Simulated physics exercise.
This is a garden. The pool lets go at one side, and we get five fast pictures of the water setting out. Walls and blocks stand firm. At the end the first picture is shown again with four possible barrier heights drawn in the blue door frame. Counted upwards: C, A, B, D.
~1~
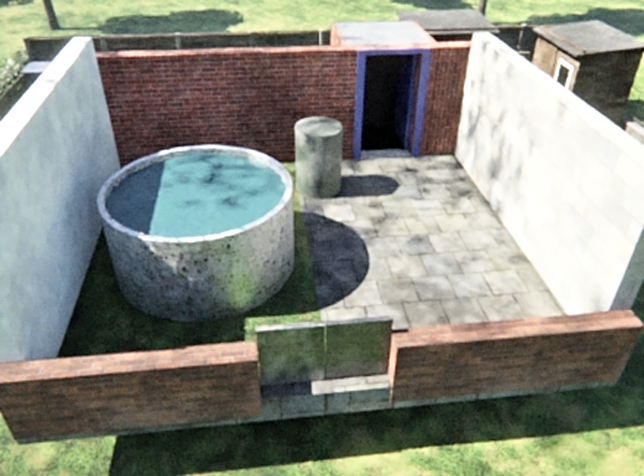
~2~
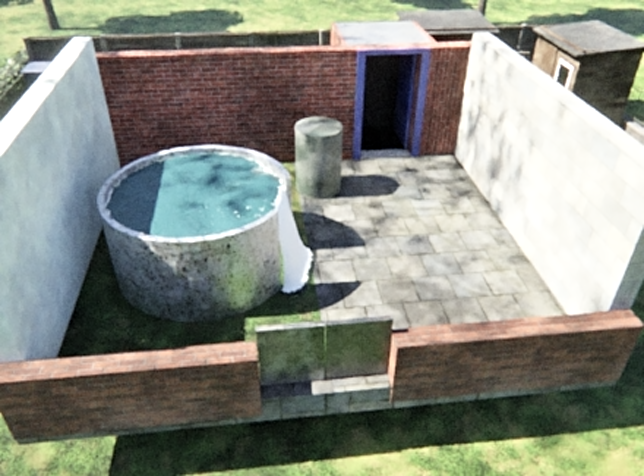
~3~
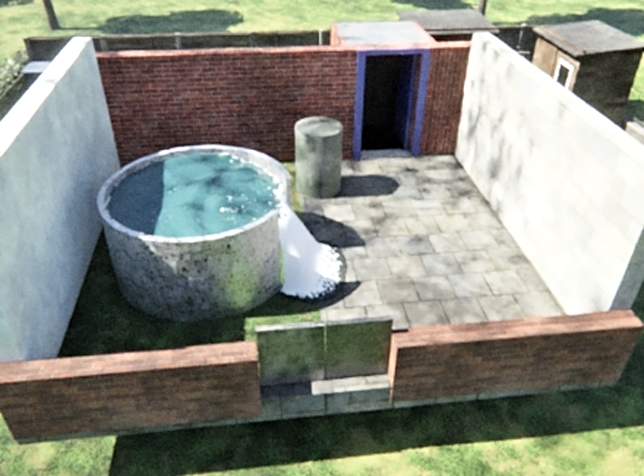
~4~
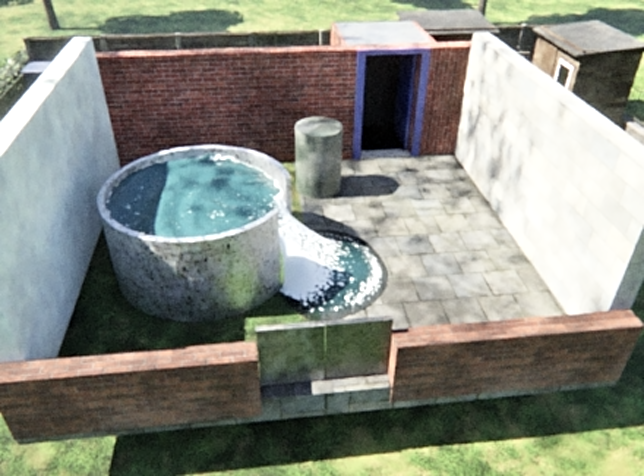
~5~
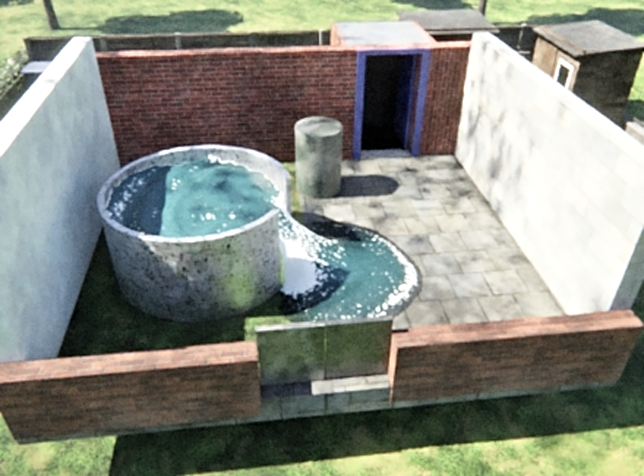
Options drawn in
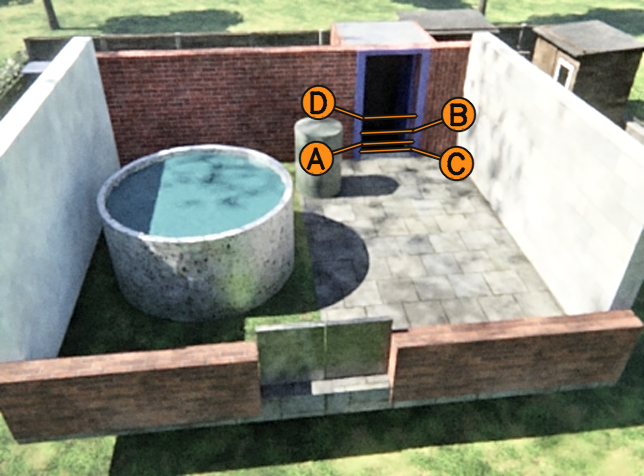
Water pouring from the right side of a round stone pool in a walled garden, foaming and spreading across the paving.
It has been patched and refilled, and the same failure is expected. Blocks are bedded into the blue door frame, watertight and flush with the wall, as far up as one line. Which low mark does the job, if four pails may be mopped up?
I would pick mark A.
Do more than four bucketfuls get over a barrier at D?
No, not at all.
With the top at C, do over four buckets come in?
Yes, it does.
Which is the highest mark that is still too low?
It is C.
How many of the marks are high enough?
Three.
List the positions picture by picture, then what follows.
In the first frame, water in the pool at rest, its middle at (198, 193); foot of the blue doorway at (385, 157); shut gate at (325, 331).
In the second frame, 1 % of the ground under water, visible out to (297, 290).
In the third frame, 3 % of the ground under water, visible out to (337, 286).
In the fourth frame, 7 % of the ground under water, visible out to (382, 273).
In the fifth frame, 12 % of the ground under water, visible out to (416, 287).
In orange, A at (387, 142); B at (387, 132); C at (386, 150); D at (389, 116); from the bottom up C, A, B, D.
If A is chosen, a splash gets over, under a bucket.
If B is chosen, nothing gets over.
If C is chosen, about 13 bucketfuls get in.
If D is chosen, nothing gets over.
